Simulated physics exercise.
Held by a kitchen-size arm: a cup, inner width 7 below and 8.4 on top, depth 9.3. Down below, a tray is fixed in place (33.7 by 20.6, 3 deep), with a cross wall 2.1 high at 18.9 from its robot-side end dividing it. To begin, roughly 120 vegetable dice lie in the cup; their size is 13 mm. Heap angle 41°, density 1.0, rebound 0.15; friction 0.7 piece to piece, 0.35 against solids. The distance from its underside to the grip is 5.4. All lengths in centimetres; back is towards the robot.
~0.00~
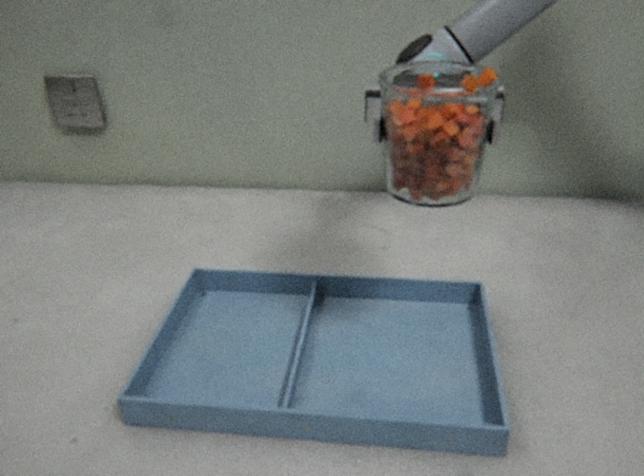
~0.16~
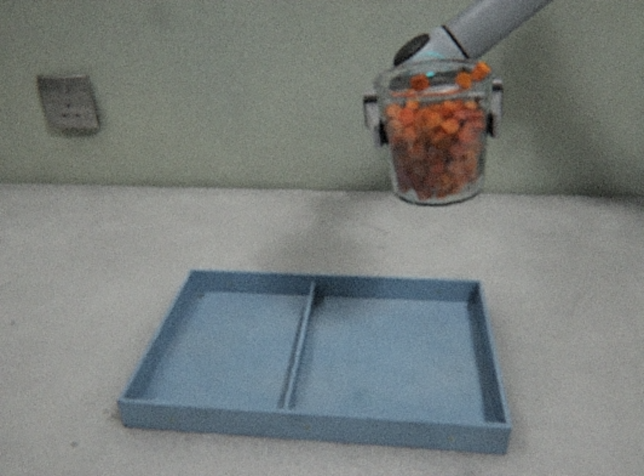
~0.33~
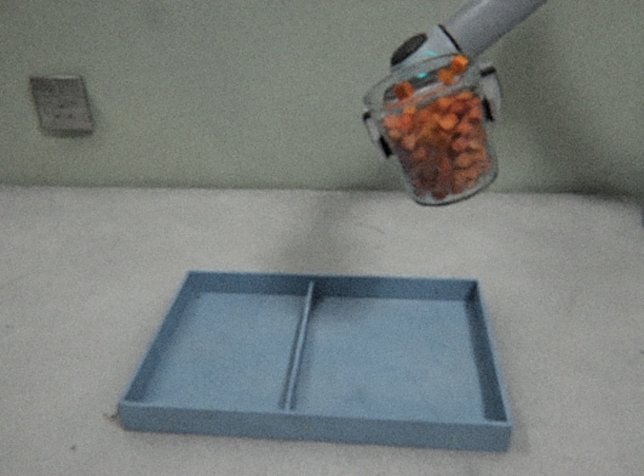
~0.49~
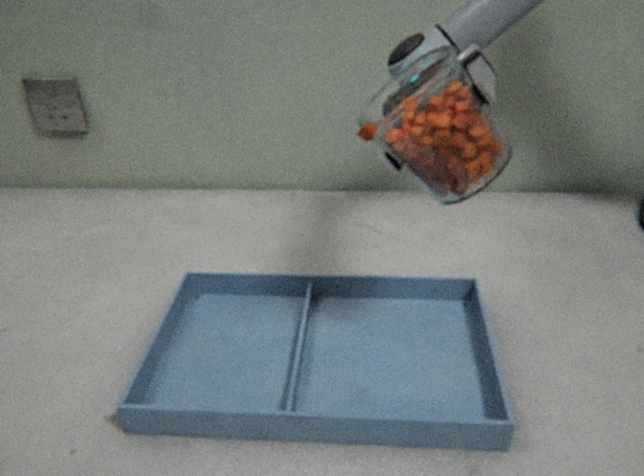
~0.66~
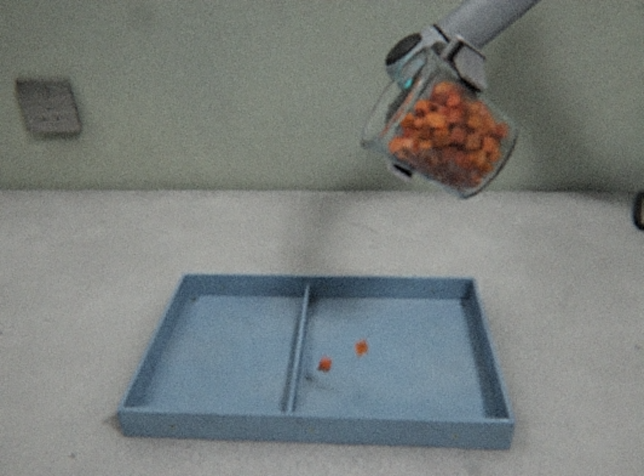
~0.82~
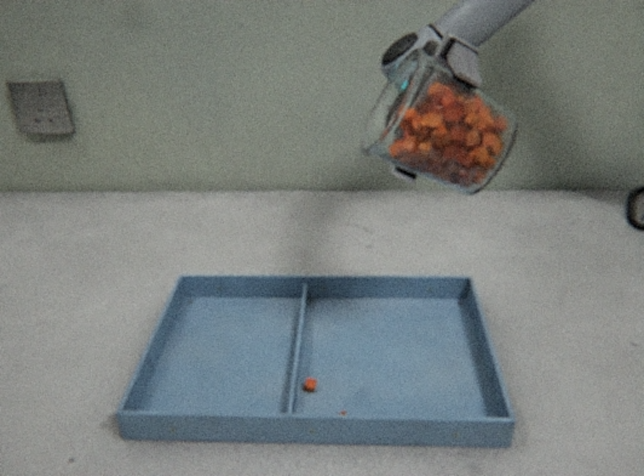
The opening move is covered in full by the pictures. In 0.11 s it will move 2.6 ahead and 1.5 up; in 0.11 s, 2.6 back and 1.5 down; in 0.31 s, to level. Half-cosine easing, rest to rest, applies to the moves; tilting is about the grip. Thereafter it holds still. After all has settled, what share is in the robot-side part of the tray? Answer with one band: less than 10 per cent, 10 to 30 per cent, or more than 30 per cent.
Less than 10 per cent.
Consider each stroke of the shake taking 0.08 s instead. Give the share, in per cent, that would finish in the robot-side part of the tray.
Roughly 15 percent then.
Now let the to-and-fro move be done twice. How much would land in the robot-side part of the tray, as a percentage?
About 10 per cent in that case.
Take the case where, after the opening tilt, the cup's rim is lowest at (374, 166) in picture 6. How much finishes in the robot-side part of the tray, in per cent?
I'd say close to 20 per cent.
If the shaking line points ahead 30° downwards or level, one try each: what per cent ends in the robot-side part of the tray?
Result: Approx. 0 % and 5 %, one try each.
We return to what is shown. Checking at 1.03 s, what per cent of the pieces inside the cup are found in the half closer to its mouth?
Near 55 %.
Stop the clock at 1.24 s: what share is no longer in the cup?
Around 5 % is out.
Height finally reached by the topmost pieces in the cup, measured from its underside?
Height at rest: About 9.0 centimetres.
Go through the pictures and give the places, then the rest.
In the first picture, cup middle at (434, 136), level; upper third of the load around (434, 120), from x 395 to 485, top at y 75; 125 in the cup.
In the second picture, cup middle at (435, 135), tilted 6° forward; upper third of the load around (437, 118), from x 390 to 480, top at y 70.
In the third picture, cup middle at (437, 134), tilted 21° forward; upper third of the load around (443, 118), from x 390 to 485, top at y 65.
In the fourth picture, cup middle at (440, 132), tilted 40° forward; upper third of the load around (445, 118), from x 365 to 495, top at y 85; 123 in the cup, 2 in flight or on a rim.
In the fifth picture, cup middle at (442, 131), tilted 55° forward; upper third of the load around (453, 115), from x 325 to 495, top at y 90; 123 in the cup, 1 in the robot-side part, 1 in flight or on a rim.
In the sixth picture, cup middle at (441, 130), tilted 61° forward; upper third of the load around (451, 113), from x 310 to 495, top at y 90; 123 in the cup, 2 in the robot-side part.
After 1.03 s, tilted 61° forward, highest piece 28 above the table; 122 in the cup, 2 in the robot-side part, 1 in flight or on a rim.
After 1.24 s, tilted 16° forward, highest piece 29 above the table; 118 in the cup, 7 in the robot-side part.
After 1.55 s, level, highest piece 29 above the table; 118 in the cup, 7 in the robot-side part.
After 2.60 s, level, highest piece 29 above the table; 118 in the cup, 7 in the robot-side part.
At rest, 118 in the cup, 7 in the robot-side part. That is 6 % in the robot-side part of the tray.
